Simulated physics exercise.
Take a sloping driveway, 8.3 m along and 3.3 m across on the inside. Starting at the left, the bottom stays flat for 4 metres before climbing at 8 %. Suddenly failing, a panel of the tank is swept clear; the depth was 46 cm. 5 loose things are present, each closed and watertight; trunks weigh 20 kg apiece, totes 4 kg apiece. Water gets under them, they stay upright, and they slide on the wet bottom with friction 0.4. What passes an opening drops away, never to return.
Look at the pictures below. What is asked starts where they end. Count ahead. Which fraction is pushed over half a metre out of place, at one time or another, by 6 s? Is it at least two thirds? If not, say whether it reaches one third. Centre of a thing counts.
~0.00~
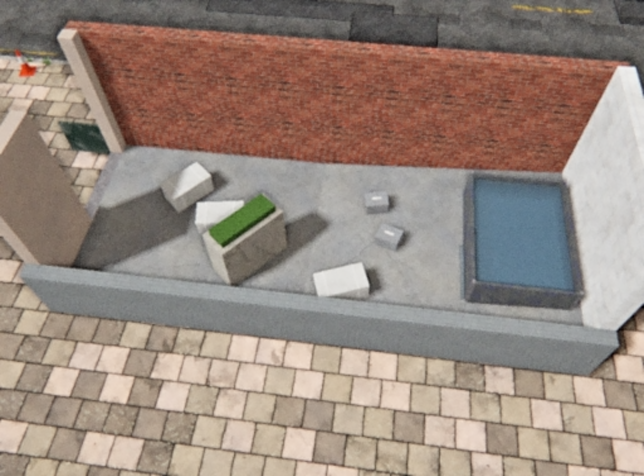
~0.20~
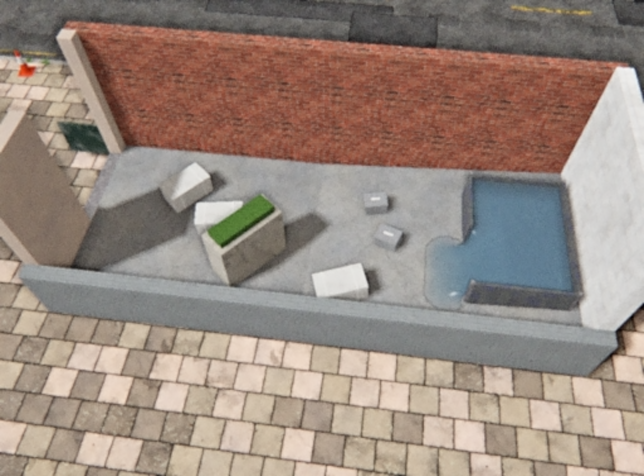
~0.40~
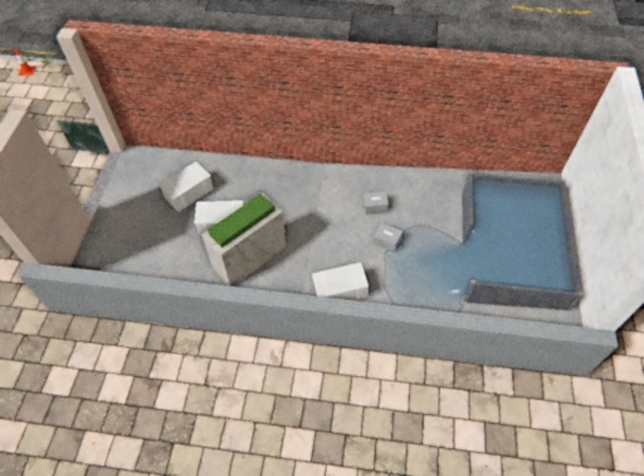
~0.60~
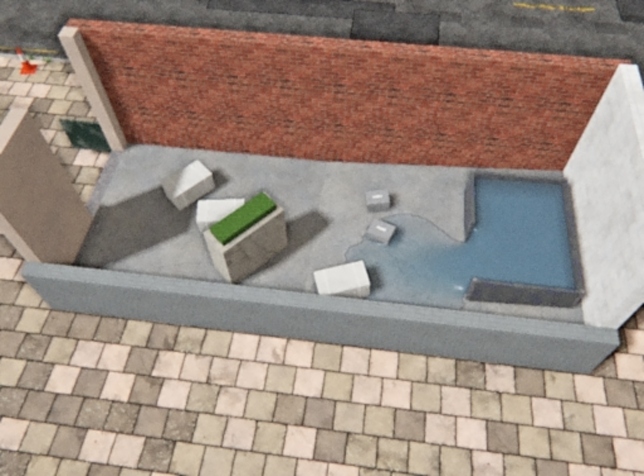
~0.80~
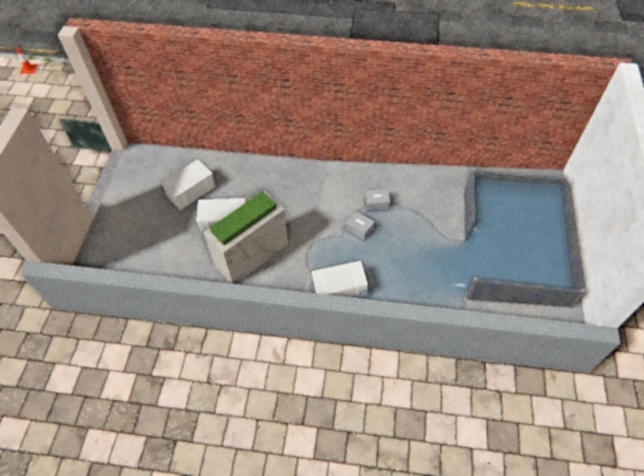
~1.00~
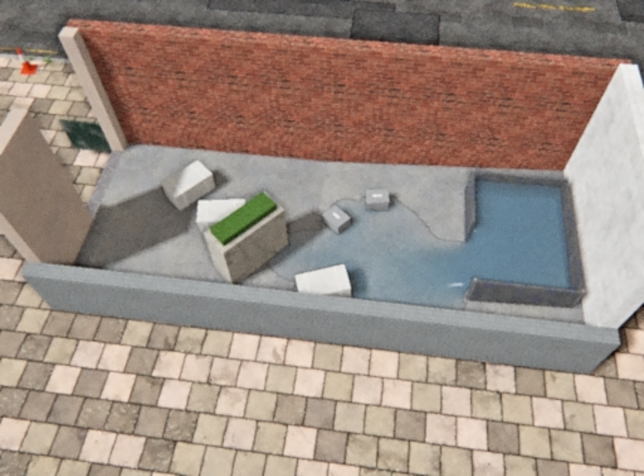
No, but it reaches one third.
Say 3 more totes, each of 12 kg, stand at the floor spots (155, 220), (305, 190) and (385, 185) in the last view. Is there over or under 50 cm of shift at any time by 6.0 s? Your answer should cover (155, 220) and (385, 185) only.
Order as asked - not reached, not reached.
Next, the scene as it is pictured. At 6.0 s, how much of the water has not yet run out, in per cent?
Somewhere near 90 percent, give or take.
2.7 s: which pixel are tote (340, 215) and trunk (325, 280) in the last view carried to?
They end up about (172, 148) and (250, 267) in the last view.
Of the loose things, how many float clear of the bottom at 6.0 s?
It comes to 1.
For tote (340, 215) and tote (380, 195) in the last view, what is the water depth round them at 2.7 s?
Around 3 cm and 1 cm.
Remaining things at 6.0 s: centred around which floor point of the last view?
The centre sits near (260, 228).
After 1.4 s 2 of 5 are over 50 cm from their spots; 0 afloat.
After 2.7 s 2 of 5 are over 50 cm from their spots; 1 afloat.
After 4.2 s 2 of 5 are over 50 cm from their spots; 1 afloat.
After 6.0 s 2 of 5 are over 50 cm from their spots, and 2 have been at some point; 1 afloat.
